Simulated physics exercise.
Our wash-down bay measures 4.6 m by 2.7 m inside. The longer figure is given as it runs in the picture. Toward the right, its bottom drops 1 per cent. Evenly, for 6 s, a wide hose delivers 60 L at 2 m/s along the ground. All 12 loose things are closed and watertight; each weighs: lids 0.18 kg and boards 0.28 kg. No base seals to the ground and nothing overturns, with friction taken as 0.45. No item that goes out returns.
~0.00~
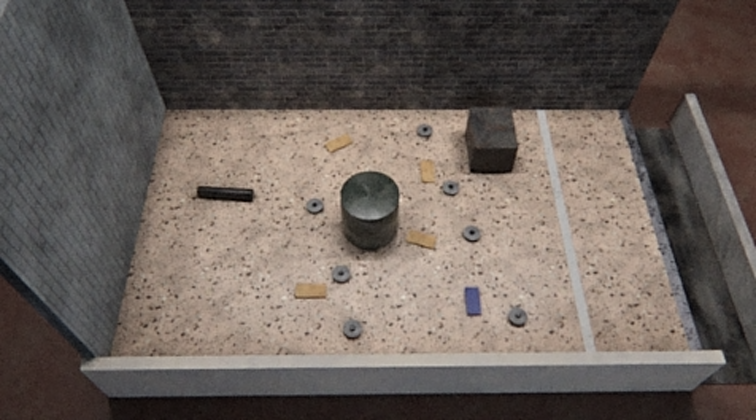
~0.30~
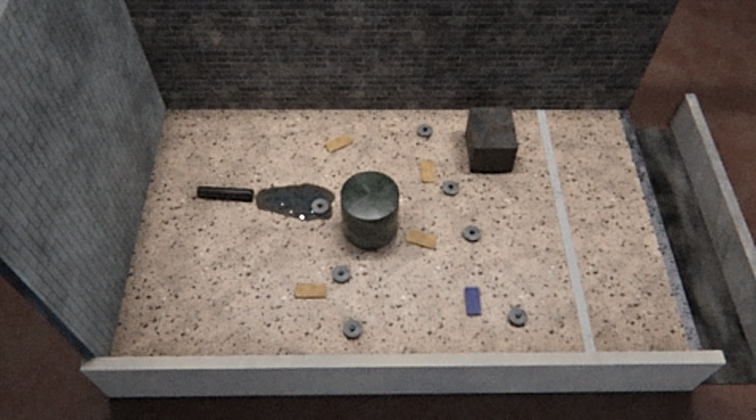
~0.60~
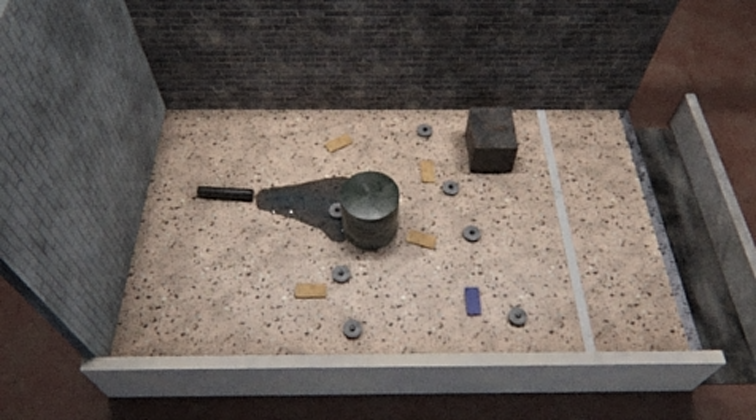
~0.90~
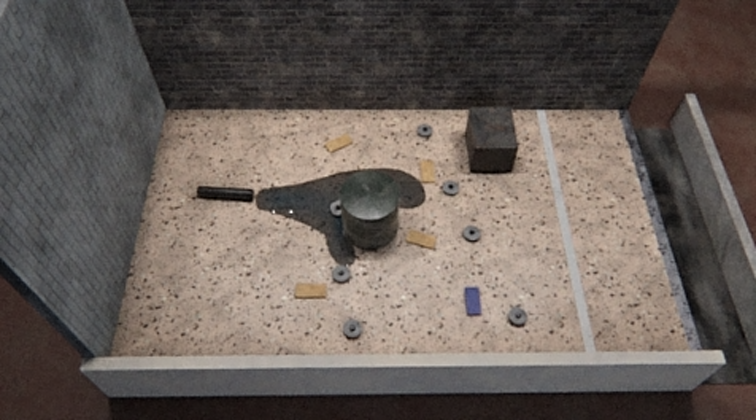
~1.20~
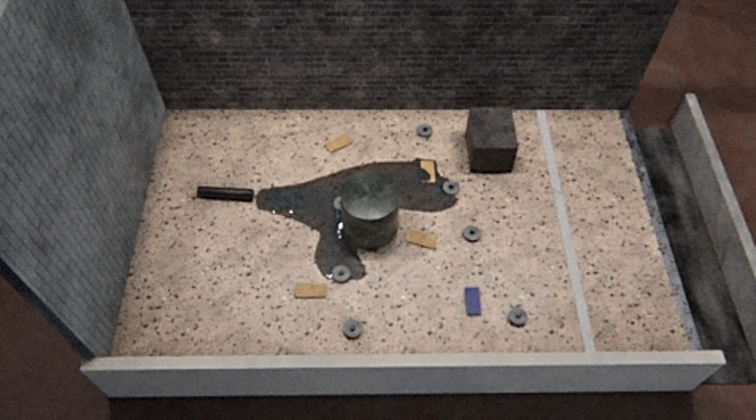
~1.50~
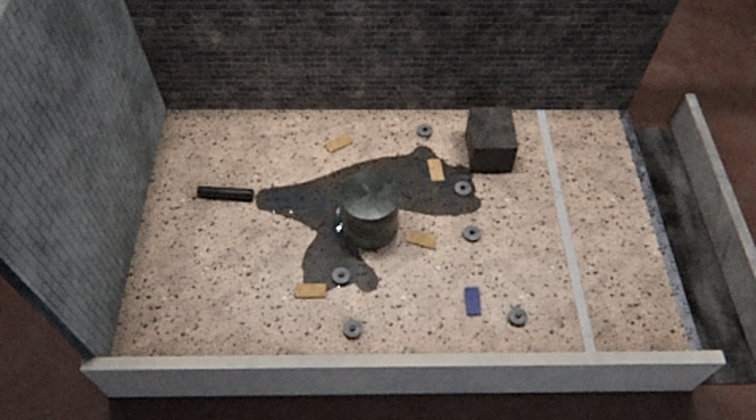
In a walled wash-down bay, dark water spreads from a hose at the left, flows around a round drum and reaches scattered lids and yellow boards, shifting a few slightly, while the blue board stays still on dry ground.
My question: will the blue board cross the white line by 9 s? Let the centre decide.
Watch the blue board - it never gets there.
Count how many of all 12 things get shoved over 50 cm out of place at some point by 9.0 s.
Answer: 5.
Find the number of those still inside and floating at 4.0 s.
Of them, 3.
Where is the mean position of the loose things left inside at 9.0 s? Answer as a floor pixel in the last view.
Mean floor pixel: About (440, 238).
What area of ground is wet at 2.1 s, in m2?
1.5 m2.
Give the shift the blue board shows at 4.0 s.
About 0 cm by then.
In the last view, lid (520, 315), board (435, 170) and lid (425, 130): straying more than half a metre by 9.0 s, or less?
Item one falls below it, item two exceeds it, item three falls below it.
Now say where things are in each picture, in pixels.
The blue board at (473, 300) rests on the ground; water covers 0.0 m2; 0 of 12 have shifted, in the first frame.
The blue board at (473, 300), on the bottom; water covers 0.2 m2; 0 of 12 have shifted, in the second frame.
The blue board at (473, 300) rests on the ground; water covers 0.4 m2; 1 of 12 have shifted, in the third frame.
The blue board at (473, 300), on the bottom; 0.6 m2 under water; 1 of 12 have shifted, in the fourth frame.
The blue board at (473, 300), on the bottom; water covers 0.8 m2; 1 of 12 have shifted, in the fifth frame.
The blue board at (473, 300) rests on the ground; water covers 1.0 m2; 3 of 12 have shifted, in the sixth frame.
After 2.1 s the blue board is near (473, 300), 0.0 m from its start, aground; 0 of 12 are over the mark; 2 afloat.
After 4.0 s the blue board is near (473, 300), 0.0 m from its start, aground; 0 of 12 are over the mark; 3 afloat.
After 6.3 s the blue board is near (473, 300), 0.0 m from its start, aground; 2 of 12 are over the mark; 1 afloat.
After 9.0 s the blue board is near (473, 300), 0.0 m from its start, aground; 2 of 12 are over the mark; 0 afloat.
